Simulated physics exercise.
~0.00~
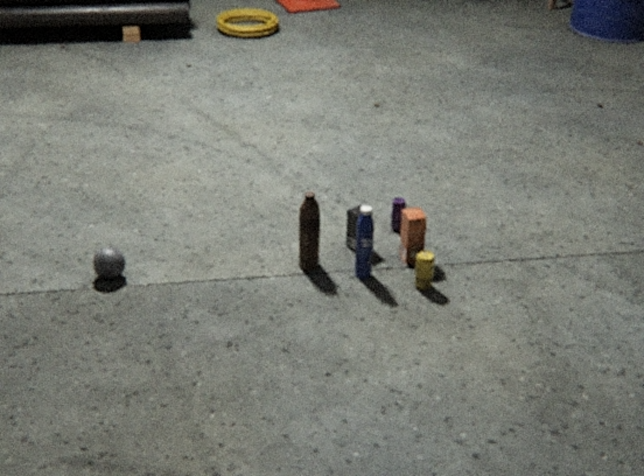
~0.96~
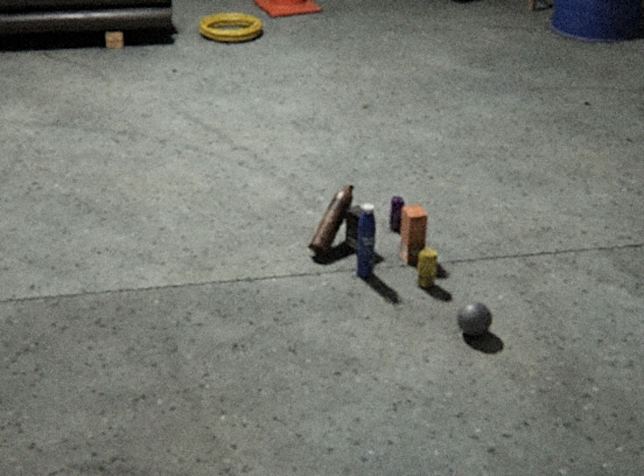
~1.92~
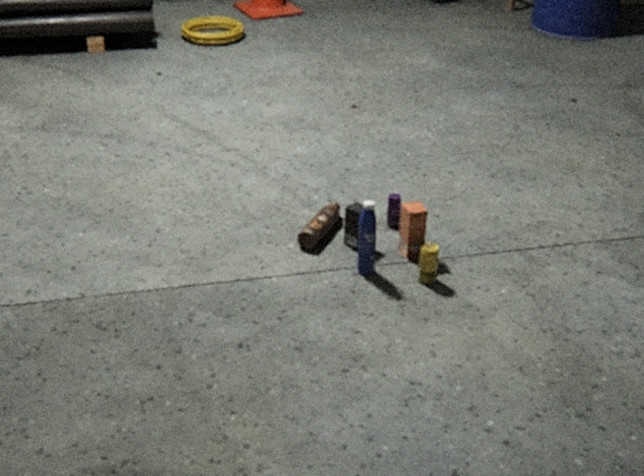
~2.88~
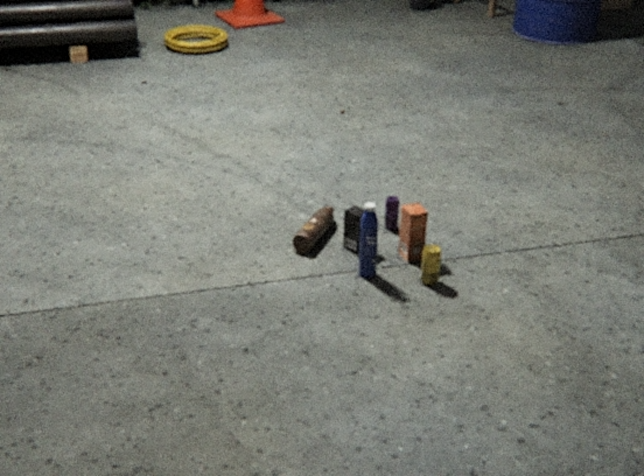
A grey ball starts at the left on a bare concrete floor, with a small group of bottles, cartons and cans standing to its right. The ball travels rightward and is next seen in front of the group, past the yellow can, while the brown bottle tilts steeply over toward the right. The ball then passes out of view, and the bottle drops onto its side. As the view drifts slightly sideways, the brown bottle lies beside the black carton, and the other five items still stand in their places.
